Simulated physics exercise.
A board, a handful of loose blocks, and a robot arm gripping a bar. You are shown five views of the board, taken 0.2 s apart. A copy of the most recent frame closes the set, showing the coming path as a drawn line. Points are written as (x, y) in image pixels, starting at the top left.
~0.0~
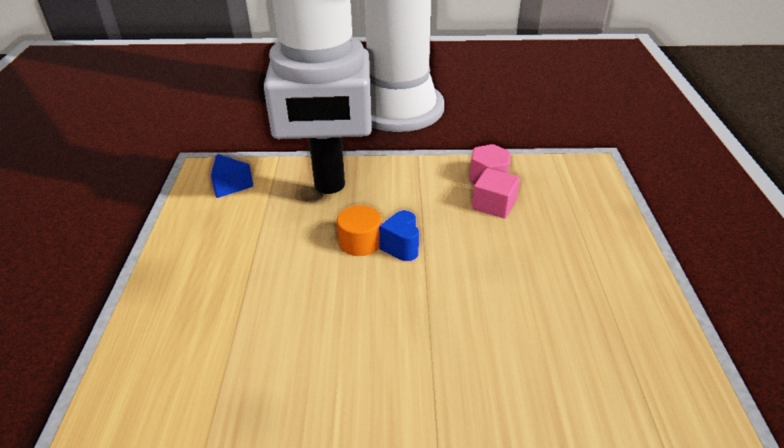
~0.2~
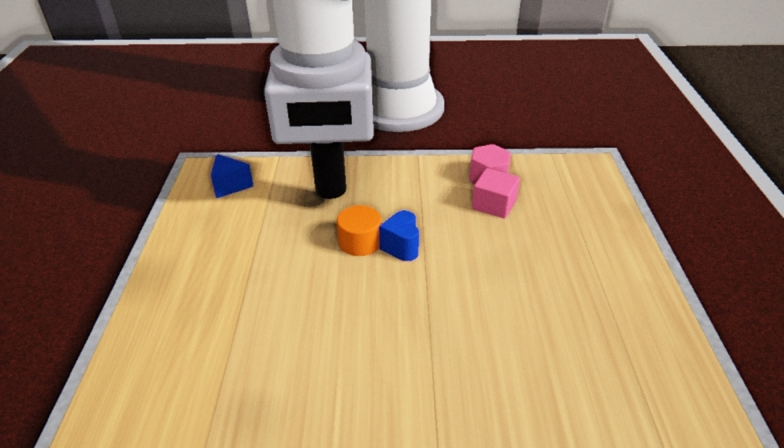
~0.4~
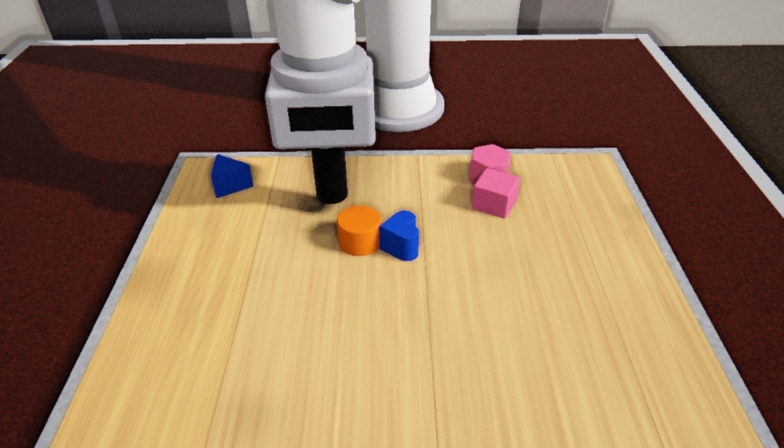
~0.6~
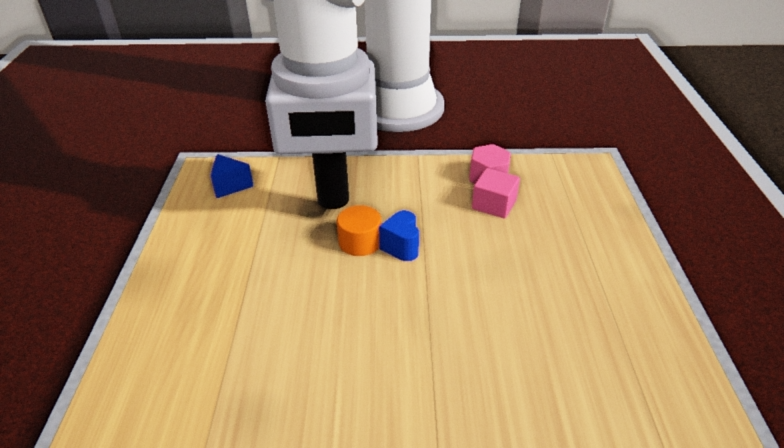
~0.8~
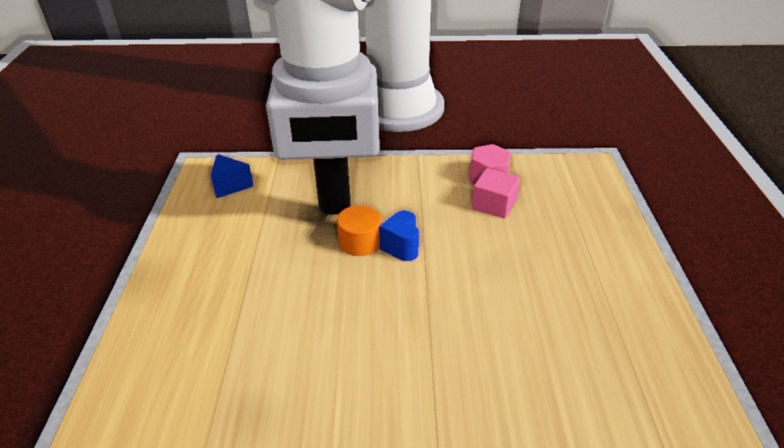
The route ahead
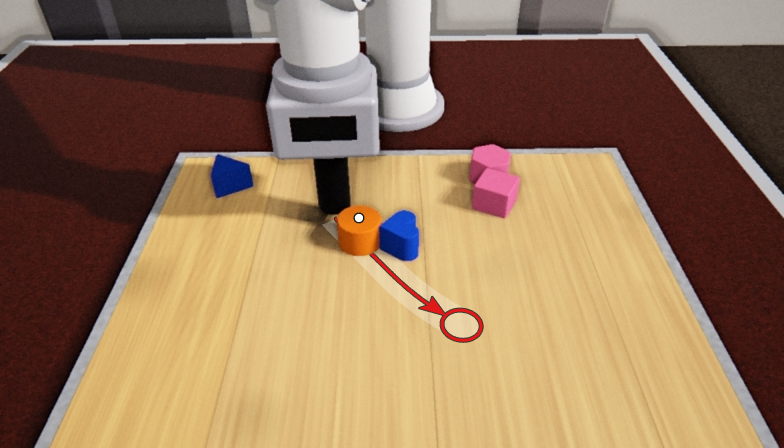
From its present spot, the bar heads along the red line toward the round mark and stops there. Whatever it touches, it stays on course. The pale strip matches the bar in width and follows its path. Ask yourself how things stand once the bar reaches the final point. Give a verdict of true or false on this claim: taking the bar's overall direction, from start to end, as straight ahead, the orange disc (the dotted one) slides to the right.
The claim holds.
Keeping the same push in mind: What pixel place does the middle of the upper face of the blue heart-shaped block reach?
My prediction: (420, 231).
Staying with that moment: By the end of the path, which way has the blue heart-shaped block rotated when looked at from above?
Seen from overhead, it turns anticlockwise.
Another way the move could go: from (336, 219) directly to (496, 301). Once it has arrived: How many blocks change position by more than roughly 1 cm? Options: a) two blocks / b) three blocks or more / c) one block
a - two blocks.
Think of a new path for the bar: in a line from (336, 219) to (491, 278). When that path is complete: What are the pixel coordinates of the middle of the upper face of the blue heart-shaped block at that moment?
Close to (494, 281).
Path on the board, from (336, 219) over (387, 270) to (462, 325); the dot is on the orange disc.
On the path given first. One third of the way, bar at (369, 238); orange disc at (390, 251); blue heart-shaped block at (420, 231), turned 65° anticlockwise.
Two thirds of the way, bar at (409, 275); orange disc at (430, 294); blue heart-shaped block at (420, 231), turned 70° anticlockwise.
At the end, bar at (463, 311); orange disc at (465, 338); blue heart-shaped block at (420, 231), turned 70° anticlockwise.
